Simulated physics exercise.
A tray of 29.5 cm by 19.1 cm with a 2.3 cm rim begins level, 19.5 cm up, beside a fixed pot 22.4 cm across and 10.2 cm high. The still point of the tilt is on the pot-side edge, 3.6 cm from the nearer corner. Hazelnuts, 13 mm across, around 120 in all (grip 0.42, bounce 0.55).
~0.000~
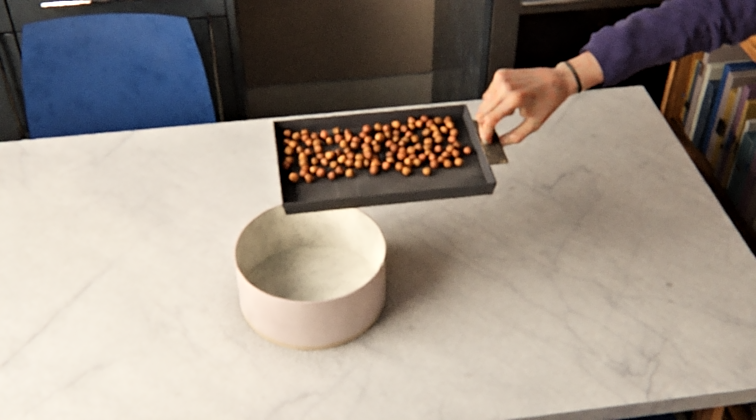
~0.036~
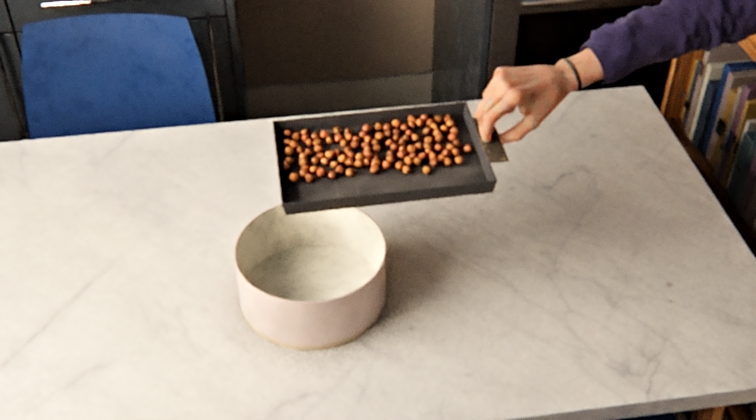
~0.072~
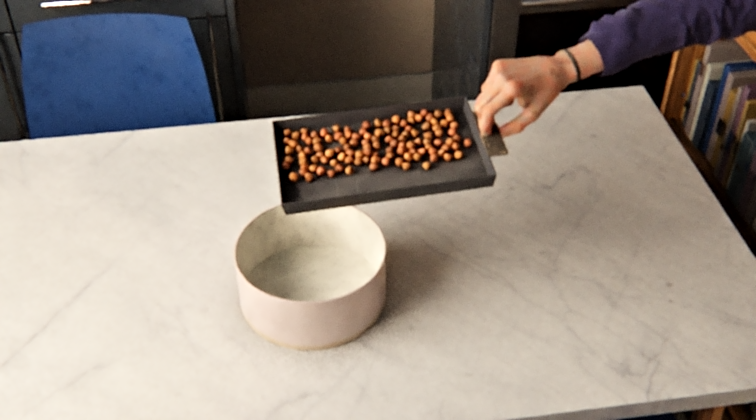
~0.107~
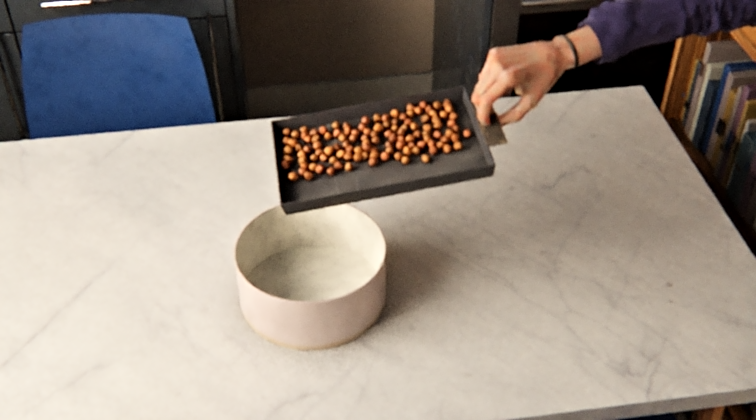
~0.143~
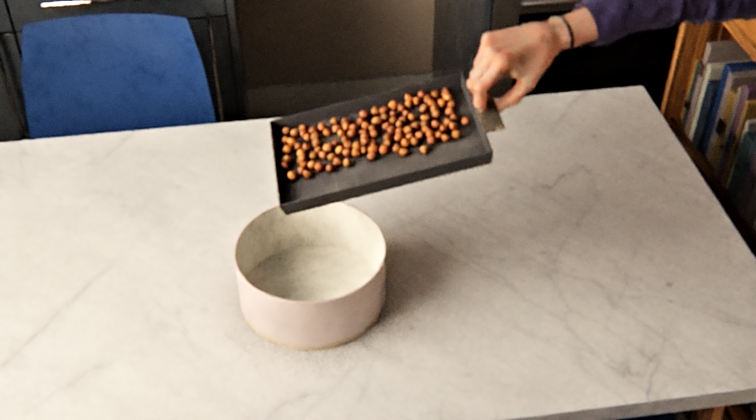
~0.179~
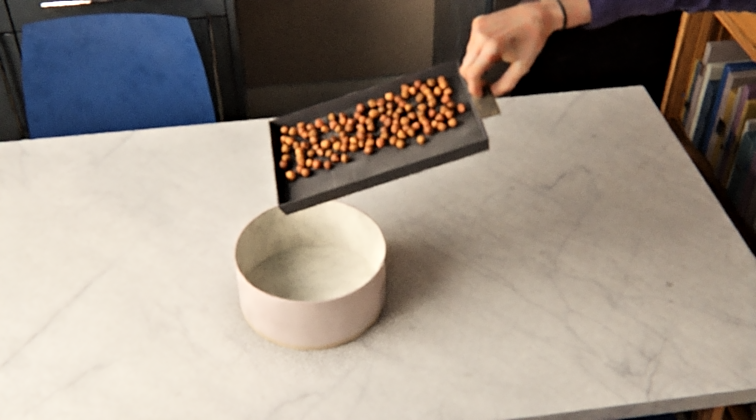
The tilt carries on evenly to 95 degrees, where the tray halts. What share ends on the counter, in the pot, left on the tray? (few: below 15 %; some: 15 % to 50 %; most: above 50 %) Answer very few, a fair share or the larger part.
On the counter: The larger part; in the pot: A fair share; left on the tray: Very few.
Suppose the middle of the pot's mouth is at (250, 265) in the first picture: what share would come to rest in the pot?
About 65 per cent.
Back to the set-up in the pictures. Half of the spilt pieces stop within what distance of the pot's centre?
About 26 cm.
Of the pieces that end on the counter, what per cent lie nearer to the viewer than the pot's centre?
About 30 per cent.
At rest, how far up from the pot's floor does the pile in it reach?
About 1.5 cm.
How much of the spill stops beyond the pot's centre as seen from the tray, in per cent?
Some 100 per cent.
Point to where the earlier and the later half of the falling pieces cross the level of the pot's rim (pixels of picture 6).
First near (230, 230), later near (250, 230).
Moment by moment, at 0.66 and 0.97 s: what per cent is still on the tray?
About 85, 10.
After 0.47 s, tilt 56 degrees; the tray holds 100 %, the pot 0 %.
After 0.66 s, tilt 82 degrees; the tray holds 85 %, the pot 0 %.
Then, at 0.97 s, tilt 95 degrees; the tray holds 10 %, the pot 20 %.
By 2.1 s all is still; counter 65 %, pot 35 %, tray 0 %.
